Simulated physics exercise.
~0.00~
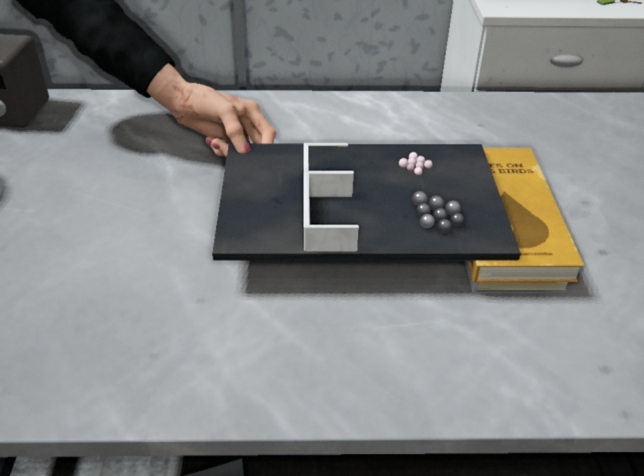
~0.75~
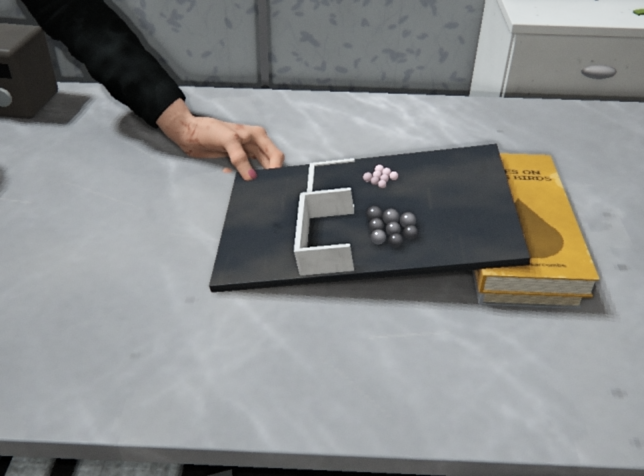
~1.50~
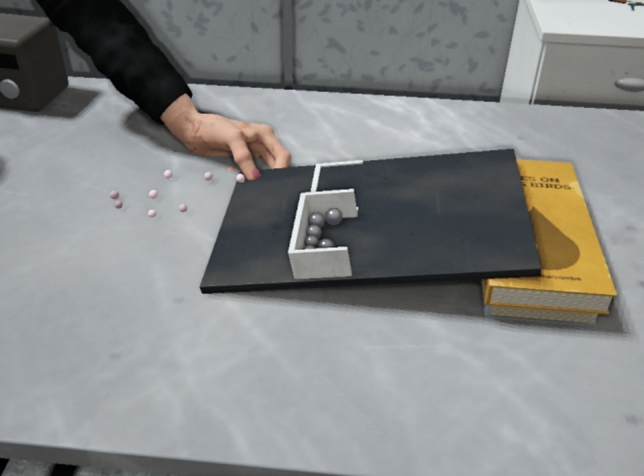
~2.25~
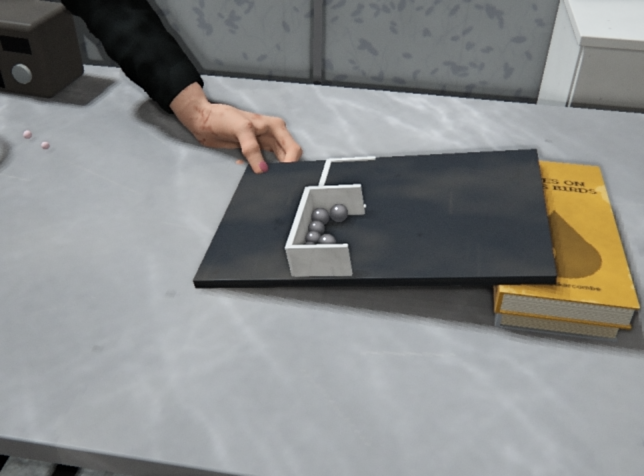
Hand lowering one end of a dark board propped on a yellow book, pink beads escaping leftward, grey balls stopping behind white fence.
